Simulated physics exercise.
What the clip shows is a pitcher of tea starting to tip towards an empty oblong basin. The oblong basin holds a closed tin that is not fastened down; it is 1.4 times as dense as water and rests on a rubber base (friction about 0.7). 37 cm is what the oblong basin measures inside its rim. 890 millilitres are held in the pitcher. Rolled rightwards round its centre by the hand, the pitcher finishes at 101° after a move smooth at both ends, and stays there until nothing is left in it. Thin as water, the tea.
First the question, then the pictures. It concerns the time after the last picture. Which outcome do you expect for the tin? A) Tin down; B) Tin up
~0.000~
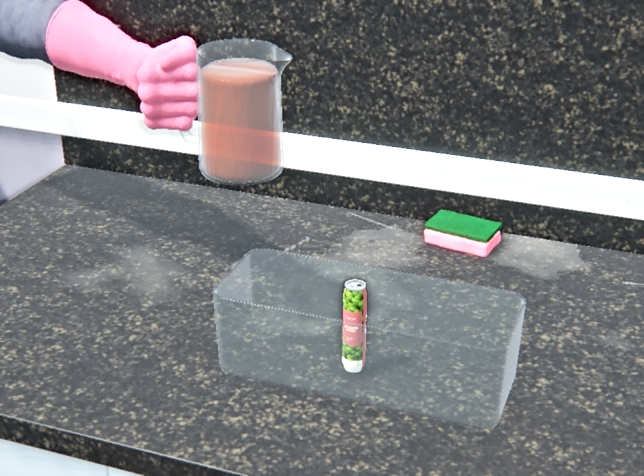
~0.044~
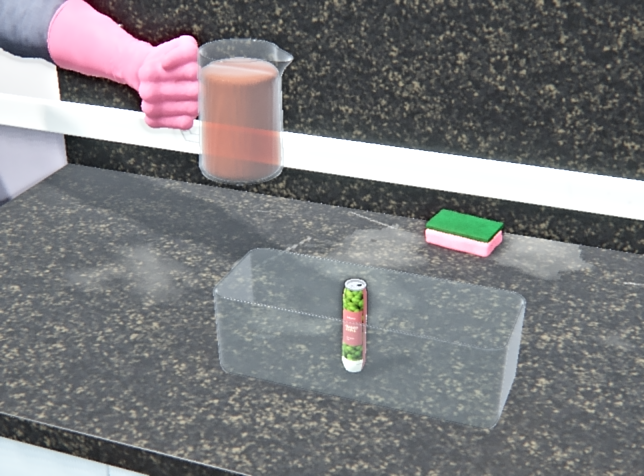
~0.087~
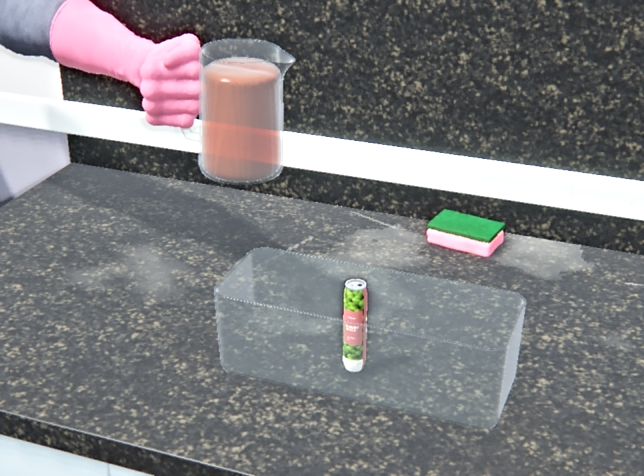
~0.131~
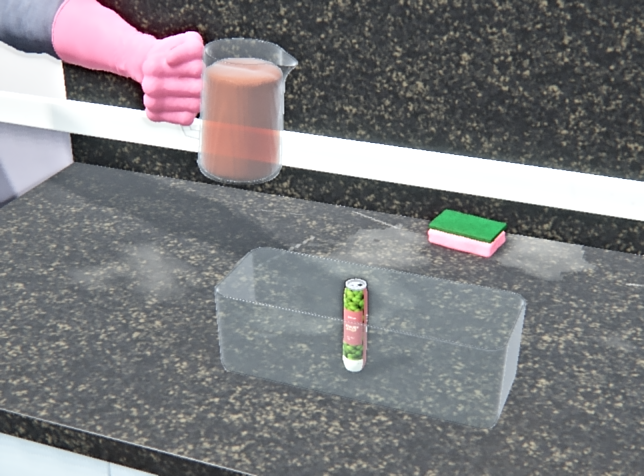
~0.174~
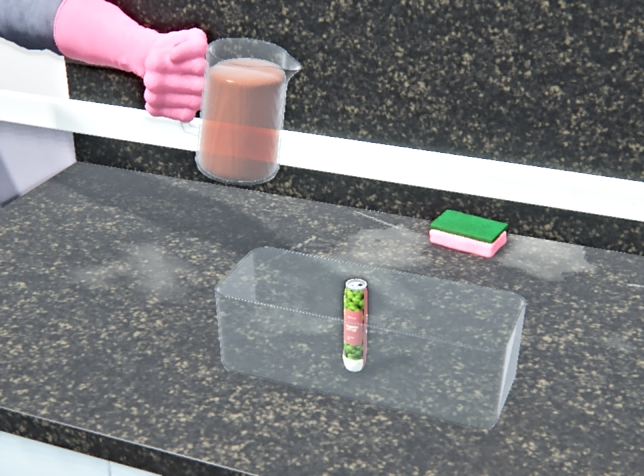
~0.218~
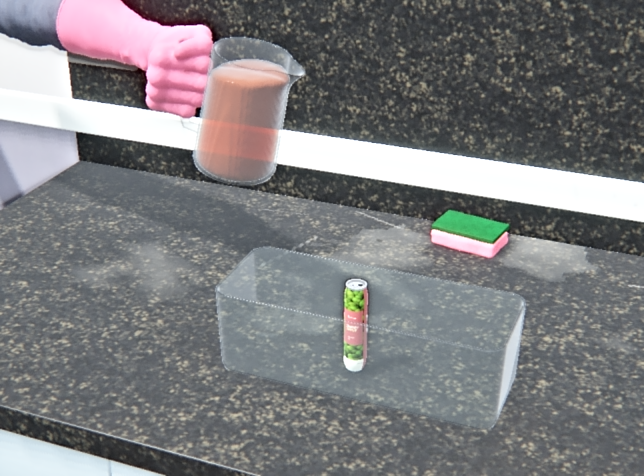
B, tin up.
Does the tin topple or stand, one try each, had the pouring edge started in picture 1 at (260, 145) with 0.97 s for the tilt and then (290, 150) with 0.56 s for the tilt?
In the first try it remains standing; in the second it comes down.
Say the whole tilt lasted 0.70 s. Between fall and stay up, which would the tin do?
Result: Tin upright.
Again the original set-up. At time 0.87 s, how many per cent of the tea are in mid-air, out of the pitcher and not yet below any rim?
Close to 28 in every hundred parts.
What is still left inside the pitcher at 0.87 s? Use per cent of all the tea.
Roughly 48 percent remains.
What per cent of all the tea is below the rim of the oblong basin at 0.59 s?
At that time the basin holds about 0 per cent of the liquid.
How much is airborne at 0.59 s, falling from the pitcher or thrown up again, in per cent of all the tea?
About 12 per cent.
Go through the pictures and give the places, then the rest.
In the first frame, it leans 0°; its right rim is at (291, 58); the tea meets the walls at (205, 64) and (279, 73); the oblong basin's rim runs from (232, 271) to (516, 324); the tin's top is at (355, 289).
In the second frame, it leans 1°; its right rim is at (292, 59); the tea meets the walls at (207, 64) and (279, 73).
In the third frame, it leans 2°; its right rim is at (294, 61); the tea meets the walls at (209, 63) and (281, 74).
In the fourth frame, it leans 4°; its right rim is at (297, 64); the tea meets the walls at (211, 64) and (283, 75).
In the fifth frame, it leans 8°; its right rim is at (300, 68); the tea meets the walls at (214, 66) and (286, 76).
In the sixth frame, it leans 12°; its right rim is at (304, 74); the tea meets the walls at (215, 73) and (290, 78).
By 0.59 s the tilt is 68° and 88 per cent is still to pour; the tin stands where it began.
By 0.87 s the tilt is 98° and 48 per cent is still to pour; the tin stands where it began.
By 1.16 s the tilt is 101° and 12 per cent is still to pour; the tin stands where it began.
By 1.47 s the tilt is 101° and 2 per cent is still to pour; the tin stands where it began.
At rest the tin stands where it began.
